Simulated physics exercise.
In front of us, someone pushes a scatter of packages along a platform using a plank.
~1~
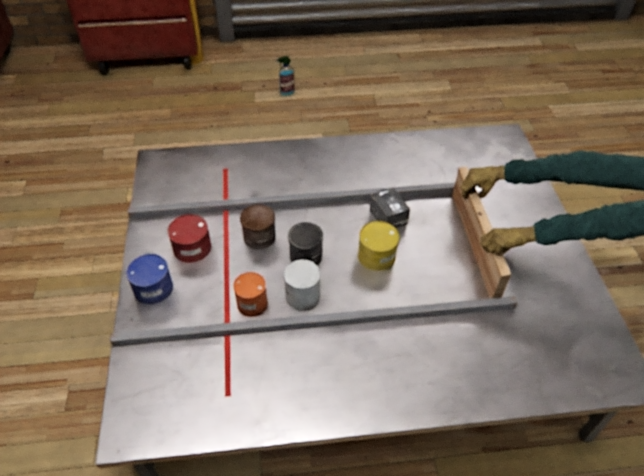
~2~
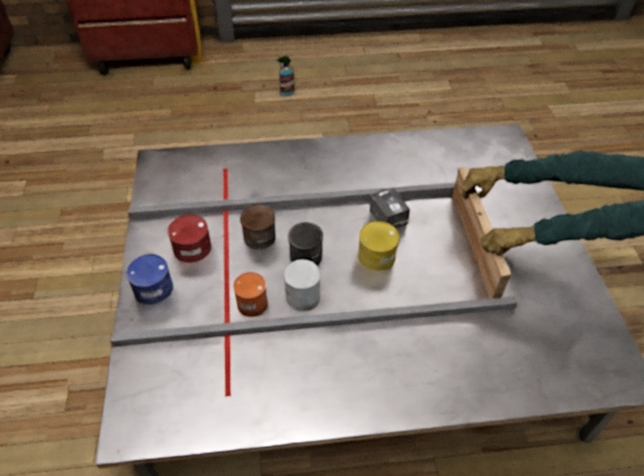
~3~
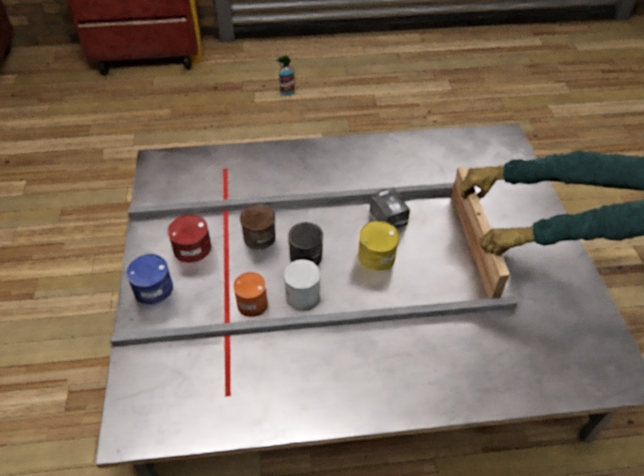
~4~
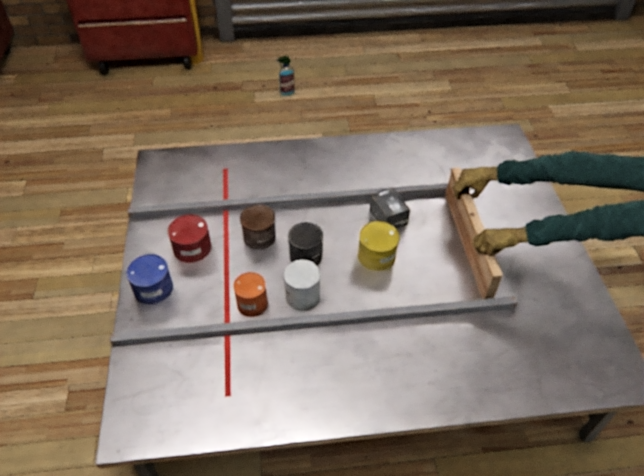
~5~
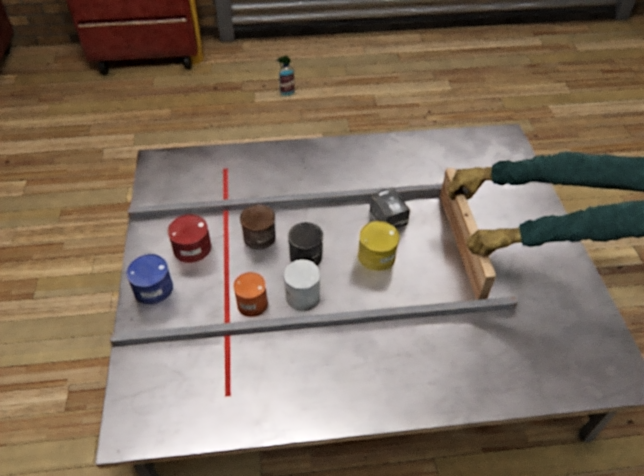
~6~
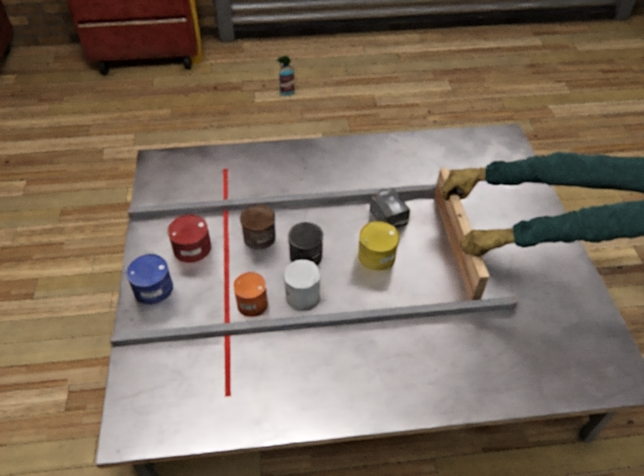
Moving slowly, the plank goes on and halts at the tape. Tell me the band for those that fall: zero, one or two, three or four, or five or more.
Nothing is pushed off.
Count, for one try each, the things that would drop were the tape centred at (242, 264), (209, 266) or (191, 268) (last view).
Counts per try, in order: 0 / 0 / 1.
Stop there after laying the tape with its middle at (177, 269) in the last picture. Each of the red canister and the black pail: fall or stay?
Here's the result: The red canister ends up below, while as for the black pail, it keeps its place.
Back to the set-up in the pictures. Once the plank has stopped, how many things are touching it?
My count gives 3.
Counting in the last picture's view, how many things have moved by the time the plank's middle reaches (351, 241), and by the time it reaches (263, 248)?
Answer - first 3, then 7.
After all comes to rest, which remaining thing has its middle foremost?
That would be the red canister.
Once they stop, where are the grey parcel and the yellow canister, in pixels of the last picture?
You'll see the grey parcel at (212, 222), with the yellow canister at (205, 262).
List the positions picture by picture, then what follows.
The first picture shows blue canister (150, 279); red canister (190, 238); orange canister (251, 294); plank (479, 230); tape (226, 265).
The second picture shows red canister (190, 239); brown pail (259, 227).
The third picture shows orange canister (251, 295); black pail (306, 246).
The fourth picture shows blue canister (150, 279); yellow canister (378, 246).
The fifth picture shows red canister (190, 239); grey parcel (389, 210).
The sixth picture shows blue canister (150, 279); red canister (190, 239); orange canister (251, 295); plank (459, 232); tape (226, 265).
Soon after, none off yet; blue canister at rest near (150, 279); red canister at rest near (190, 239); orange canister at rest near (251, 295).
In the end, the number that fall off is zero.
